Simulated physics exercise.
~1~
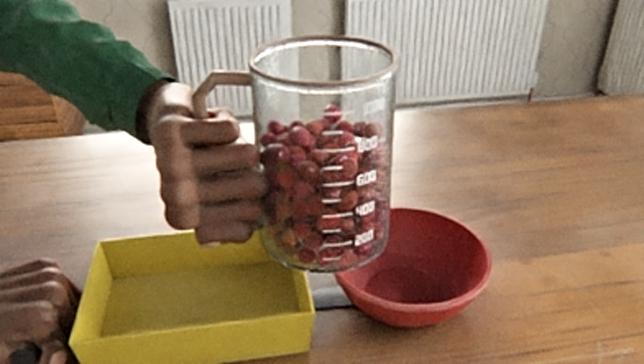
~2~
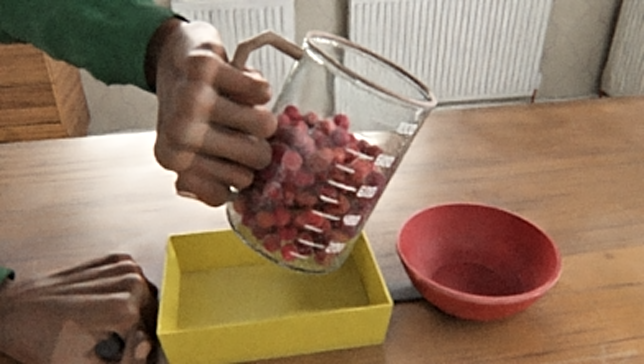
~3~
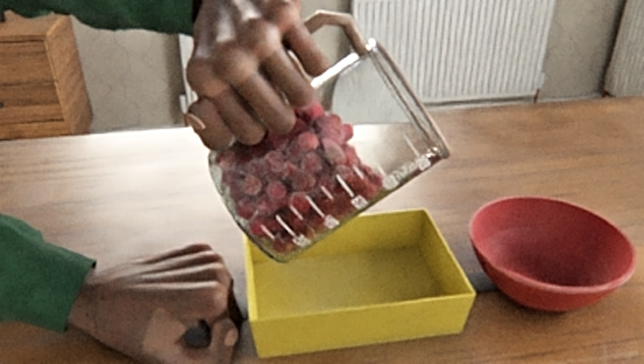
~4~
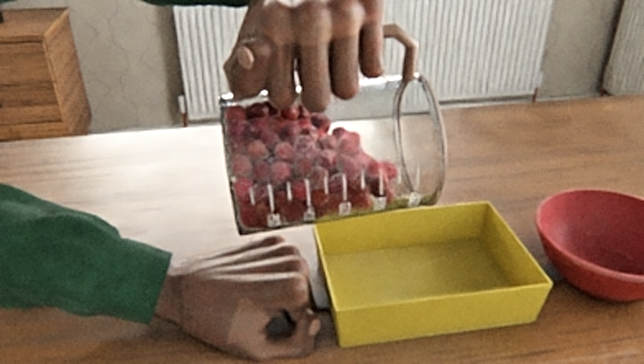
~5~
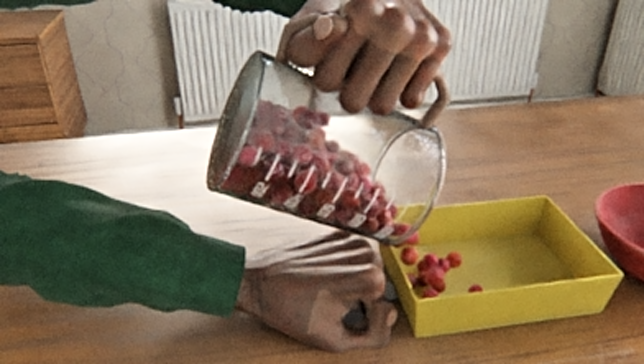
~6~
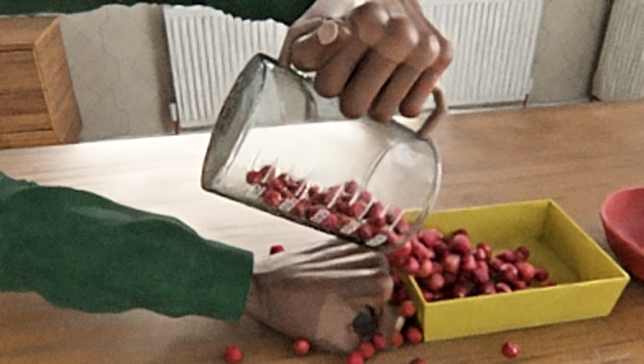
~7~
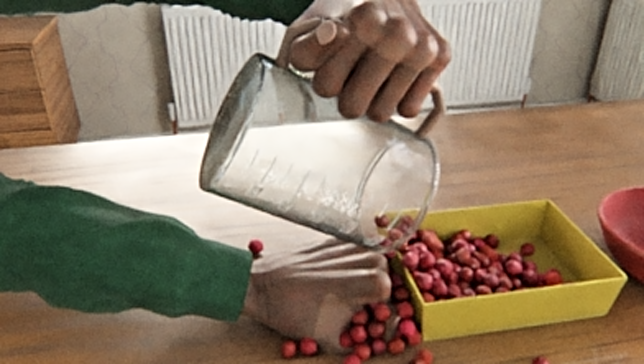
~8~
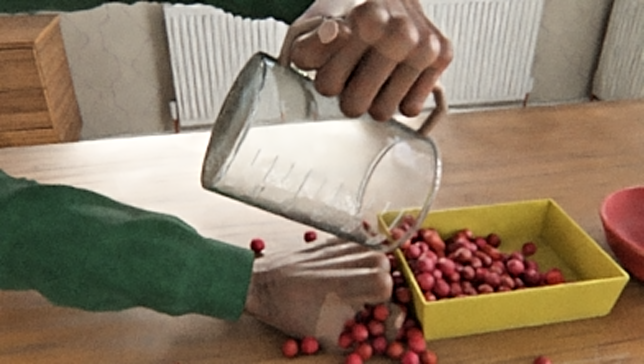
On a wooden table, one hand tips a glass jug of cranberries while the other draws a joined yellow tin and red bowl to the right, then stops; the berries pour out, most landing in the tin and many scattering on the table, leaving the jug empty.
